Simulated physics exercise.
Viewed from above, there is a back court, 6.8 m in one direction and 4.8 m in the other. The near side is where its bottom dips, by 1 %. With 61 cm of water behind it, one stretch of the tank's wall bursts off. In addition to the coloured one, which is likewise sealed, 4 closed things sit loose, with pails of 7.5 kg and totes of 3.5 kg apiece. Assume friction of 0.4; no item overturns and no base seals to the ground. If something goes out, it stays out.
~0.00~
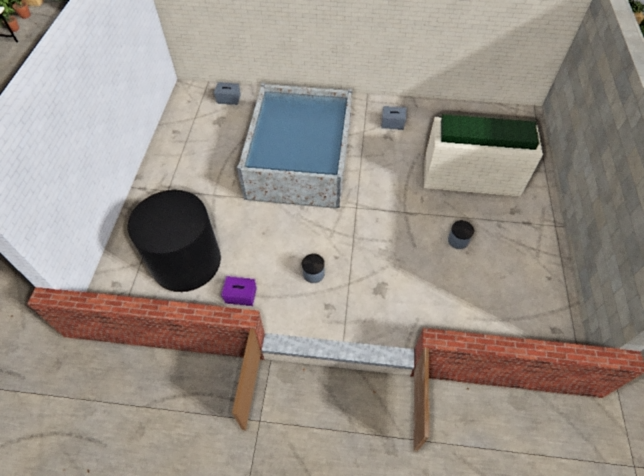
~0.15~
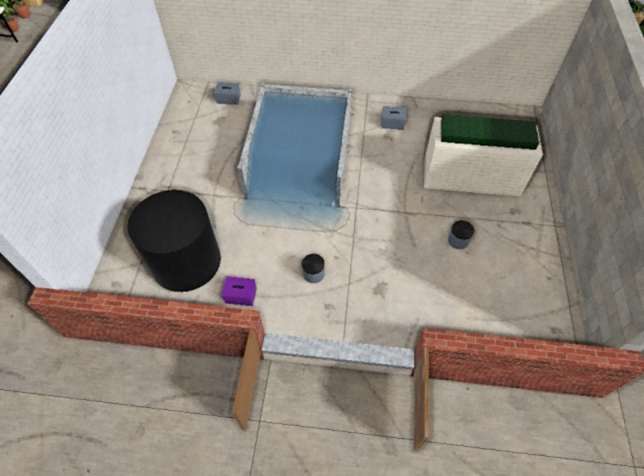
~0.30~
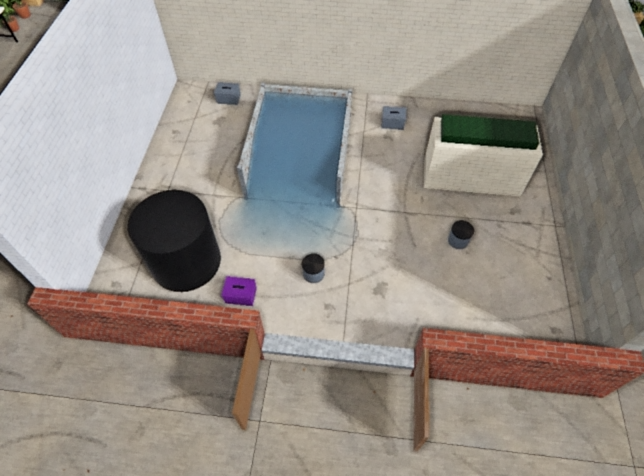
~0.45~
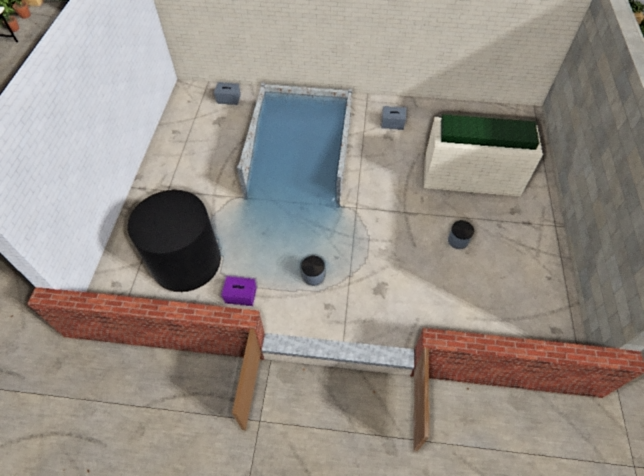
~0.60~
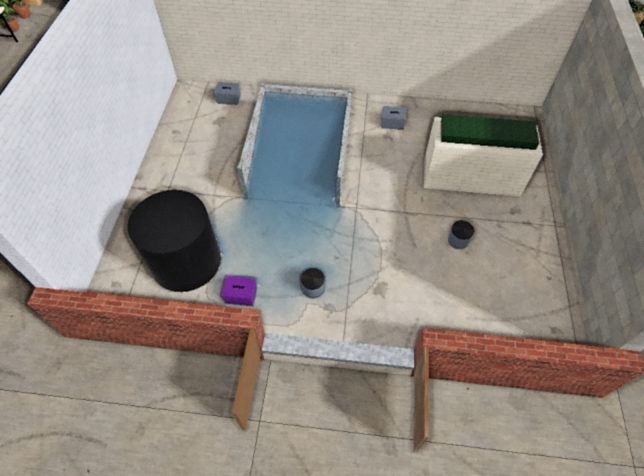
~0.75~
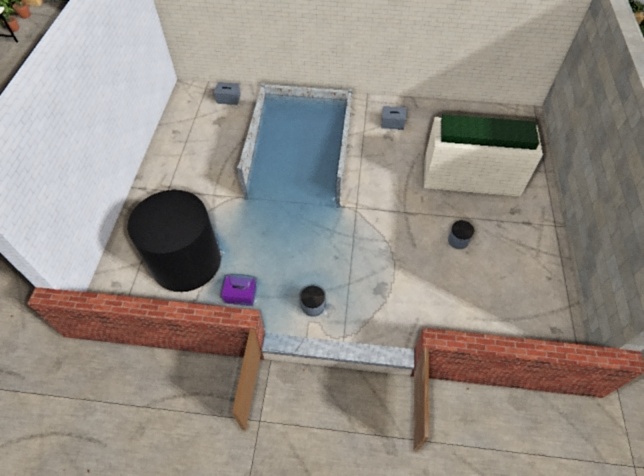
Water poured out of a stone tank when its near wall gave way, then spread across the paved court around the purple box and a small dark pail, which shifted slightly toward the low front.
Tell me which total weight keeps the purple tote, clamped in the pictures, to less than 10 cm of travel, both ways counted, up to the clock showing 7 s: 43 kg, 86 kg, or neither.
Only 86 kg does.
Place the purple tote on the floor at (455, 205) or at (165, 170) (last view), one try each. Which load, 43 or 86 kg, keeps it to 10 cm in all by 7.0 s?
In that order: The smaller is enough; the smaller is enough.
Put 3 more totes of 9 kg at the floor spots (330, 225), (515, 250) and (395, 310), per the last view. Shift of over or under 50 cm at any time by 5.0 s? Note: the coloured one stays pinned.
In that order: Farther, then not as far, then farther.
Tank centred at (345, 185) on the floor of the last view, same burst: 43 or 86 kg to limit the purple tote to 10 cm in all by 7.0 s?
Well, in that case the lighter one is plenty.
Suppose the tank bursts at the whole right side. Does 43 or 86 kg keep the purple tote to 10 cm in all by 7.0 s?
So the lighter pick works.
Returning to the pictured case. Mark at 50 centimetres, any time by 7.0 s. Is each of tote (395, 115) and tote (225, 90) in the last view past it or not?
One after the other: Does not reach it, then goes beyond it.
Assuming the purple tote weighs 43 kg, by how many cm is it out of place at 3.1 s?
About 30 cm off its spot.
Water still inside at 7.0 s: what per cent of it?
44 % or so.
After 1.4 s the purple tote would be 32 cm from its start with 43 kg and 0 cm from its start with 86 kg; 14 cm of water round it then.
After 3.1 s the purple tote would be 34 cm from its start with 43 kg and 0 cm from its start with 86 kg; 13 cm of water round it then.
After 4.9 s the purple tote would be 34 cm from its start with 43 kg and 0 cm from its start with 86 kg; 6 cm of water round it then.
After 7.0 s the purple tote would be 34 cm from its start with 43 kg and 0 cm from its start with 86 kg; 4 cm of water round it then.
